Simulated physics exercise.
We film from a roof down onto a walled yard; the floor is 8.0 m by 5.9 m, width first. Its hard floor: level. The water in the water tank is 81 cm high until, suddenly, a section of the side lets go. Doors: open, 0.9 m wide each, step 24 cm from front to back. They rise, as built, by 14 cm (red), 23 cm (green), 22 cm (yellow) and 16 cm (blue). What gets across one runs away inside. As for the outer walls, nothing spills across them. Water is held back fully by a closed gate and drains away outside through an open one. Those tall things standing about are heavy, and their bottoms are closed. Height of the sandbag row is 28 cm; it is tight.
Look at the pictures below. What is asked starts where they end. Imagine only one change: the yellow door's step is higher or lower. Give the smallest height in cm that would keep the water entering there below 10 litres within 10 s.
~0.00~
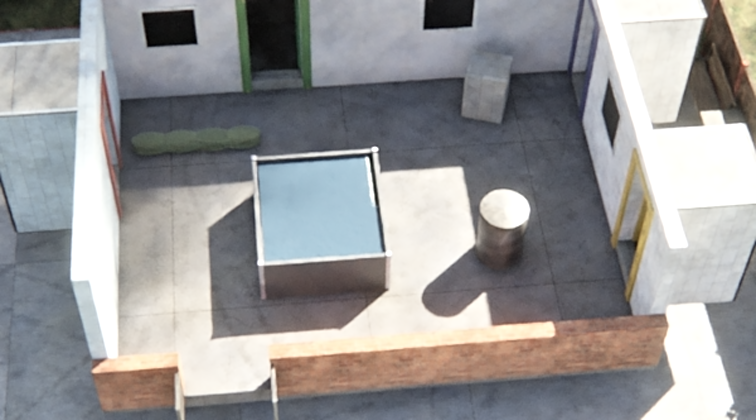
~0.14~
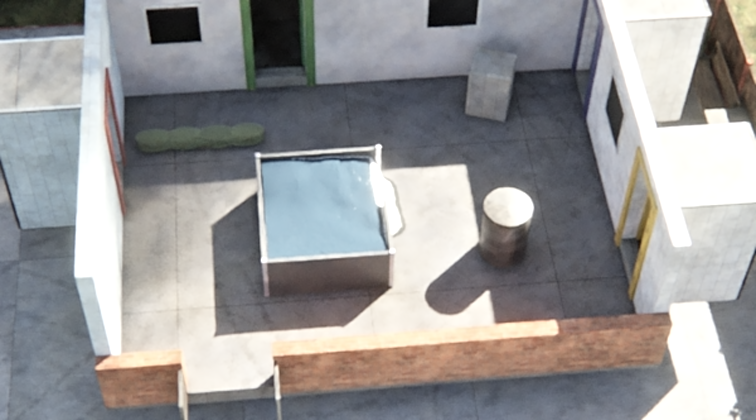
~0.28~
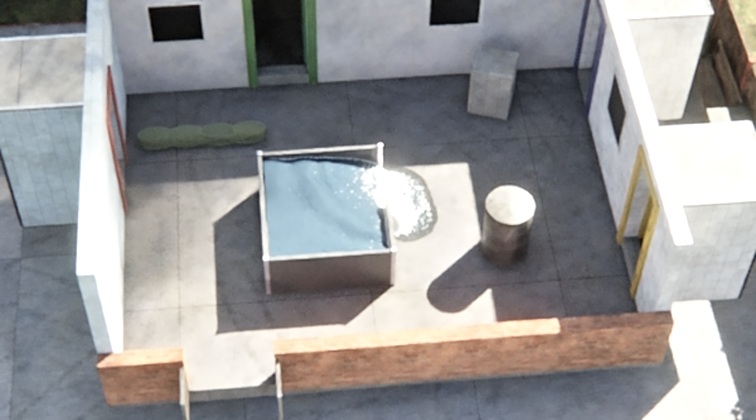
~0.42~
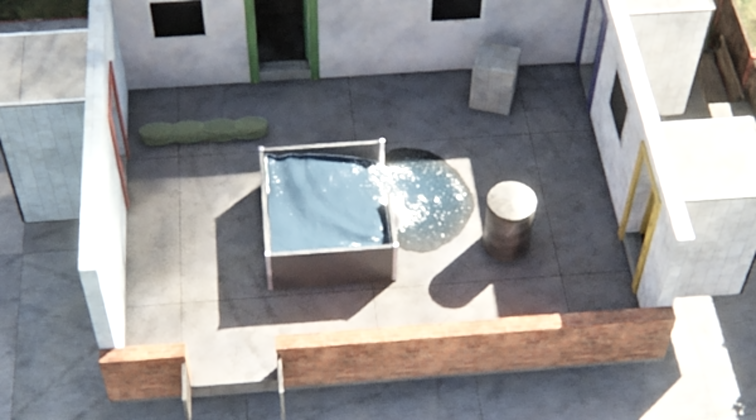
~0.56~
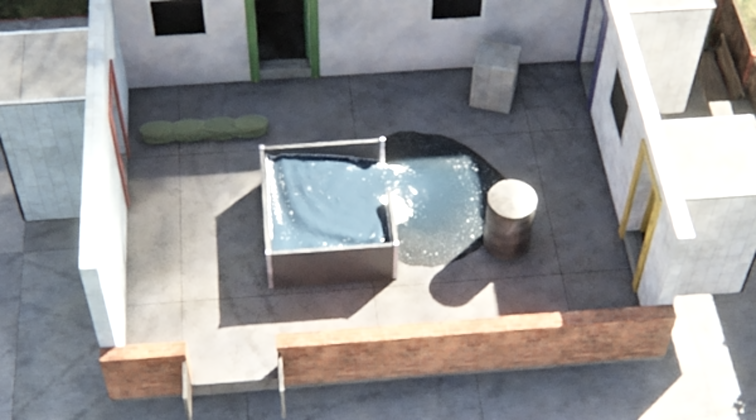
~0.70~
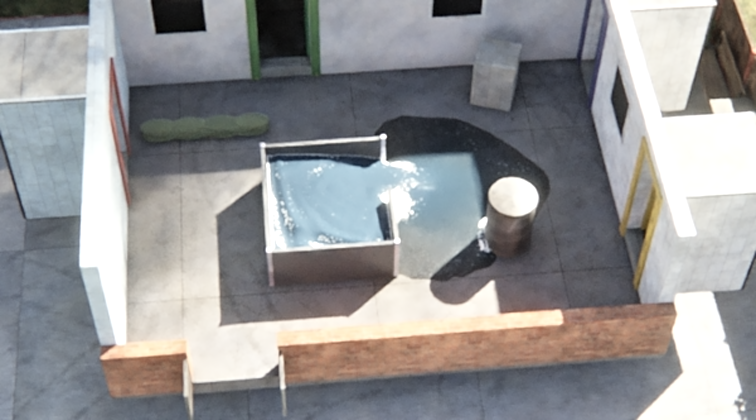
Roughly 10 cm.
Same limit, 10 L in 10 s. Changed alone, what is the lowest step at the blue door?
At blue, about 25 cm.
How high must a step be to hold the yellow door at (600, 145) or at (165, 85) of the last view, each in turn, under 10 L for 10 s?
In turn: Roughly 27 cm, roughly 8.0 cm.
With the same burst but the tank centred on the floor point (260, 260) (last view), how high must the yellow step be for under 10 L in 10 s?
New minimum height: Approx. 16 cm.
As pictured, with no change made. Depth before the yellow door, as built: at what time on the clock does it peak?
The level tops out around 9.0 s.
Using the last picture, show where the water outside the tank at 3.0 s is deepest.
Near (576, 63).
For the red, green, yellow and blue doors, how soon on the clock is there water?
Red = 7.0 s, green = 4.0 s, yellow = 1.6 s, blue = 1.6 s.
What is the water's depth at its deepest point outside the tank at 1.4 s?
Roughly 42 cm.
After 1.4 s water covers 30 % of the floor, deepest (42 cm) near (392, 195); it has not reached the yellow door.
After 3.0 s water covers 40 % of the floor, deepest (38 cm) near (576, 63); 10 cm at the yellow door, 0 litres in over its 22 cm step.
After 10.0 s water covers 95 % of the floor, deepest (12 cm) near (585, 328); 11 cm at the yellow door, 0 litres in over its 22 cm step.
At the yellow door as built, the water arrived by 1.6 s and peaked near 13 cm at 8.8 s.
With a step of 9 cm, 15 litres would have come in within the 10 s; with 12 cm, 2 litres. So under 10 litres takes about 10 cm.
